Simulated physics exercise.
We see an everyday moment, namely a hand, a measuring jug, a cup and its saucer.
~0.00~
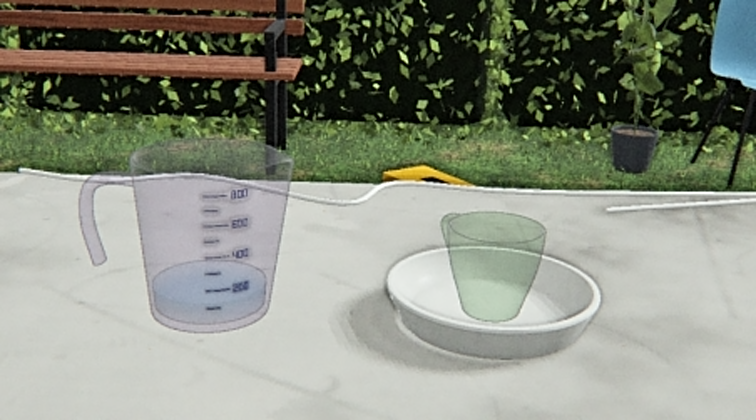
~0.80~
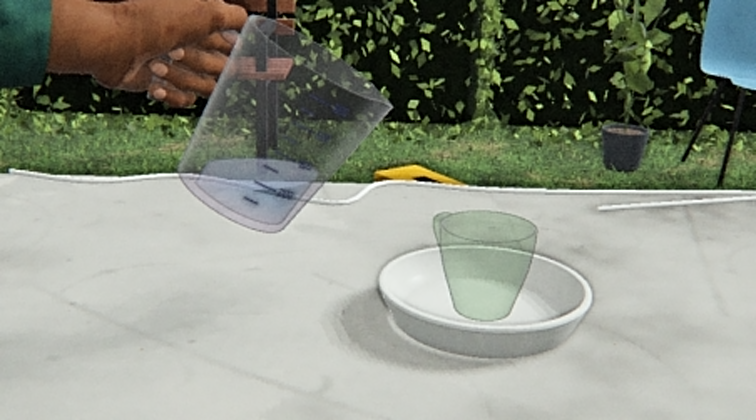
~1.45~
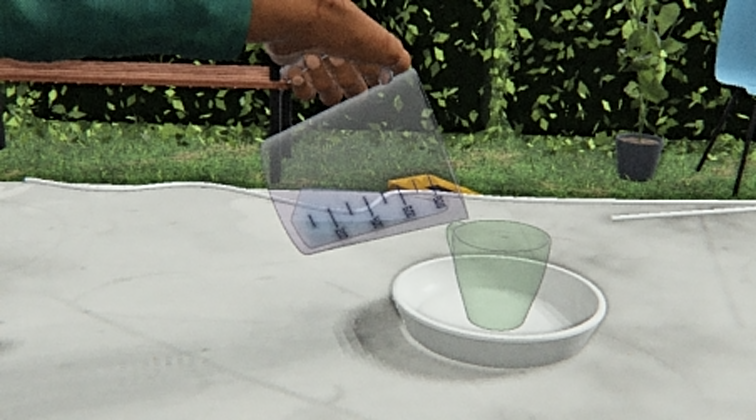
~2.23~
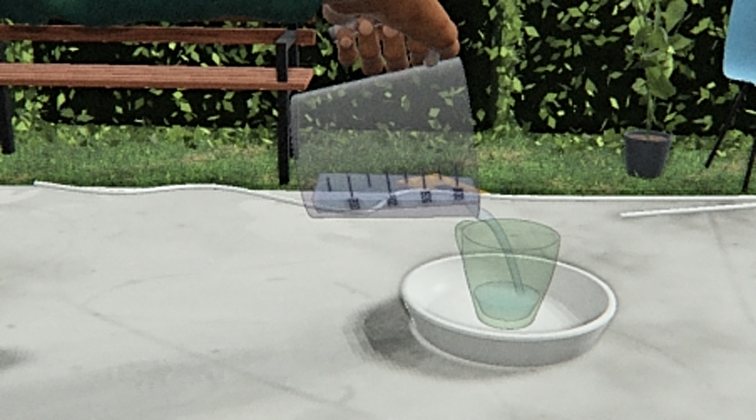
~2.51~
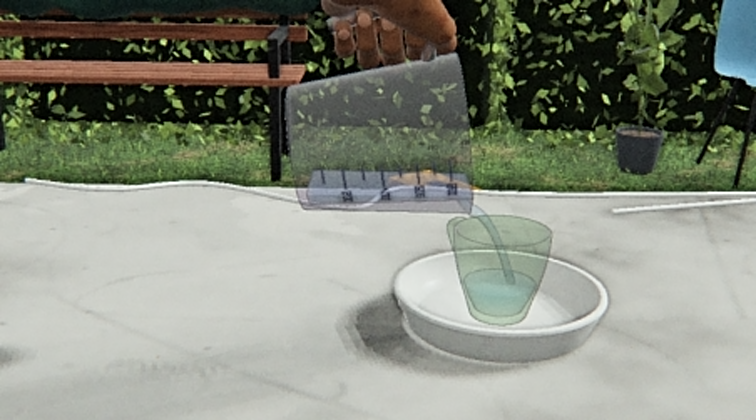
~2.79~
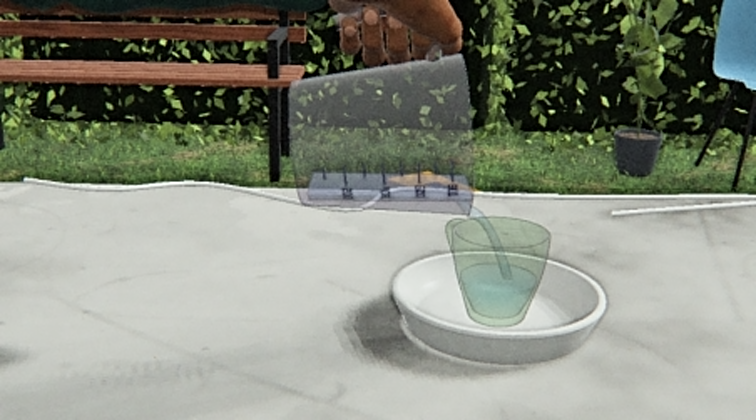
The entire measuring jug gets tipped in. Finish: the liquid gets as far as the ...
It gets as far as the cup and no further.
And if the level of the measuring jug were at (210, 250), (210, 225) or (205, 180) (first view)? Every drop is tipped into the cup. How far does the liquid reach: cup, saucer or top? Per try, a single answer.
As listed: Into the saucer, saucer too, floods the top.
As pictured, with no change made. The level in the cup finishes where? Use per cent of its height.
Looks like close to 65 per cent, more or less.
Around 3.3 s, the cup is about half full; the saucer is dry.
Around 3.7 s, the cup is about two thirds full; the saucer is dry.
Around 4.9 s, the cup is about two thirds full; the saucer is dry.
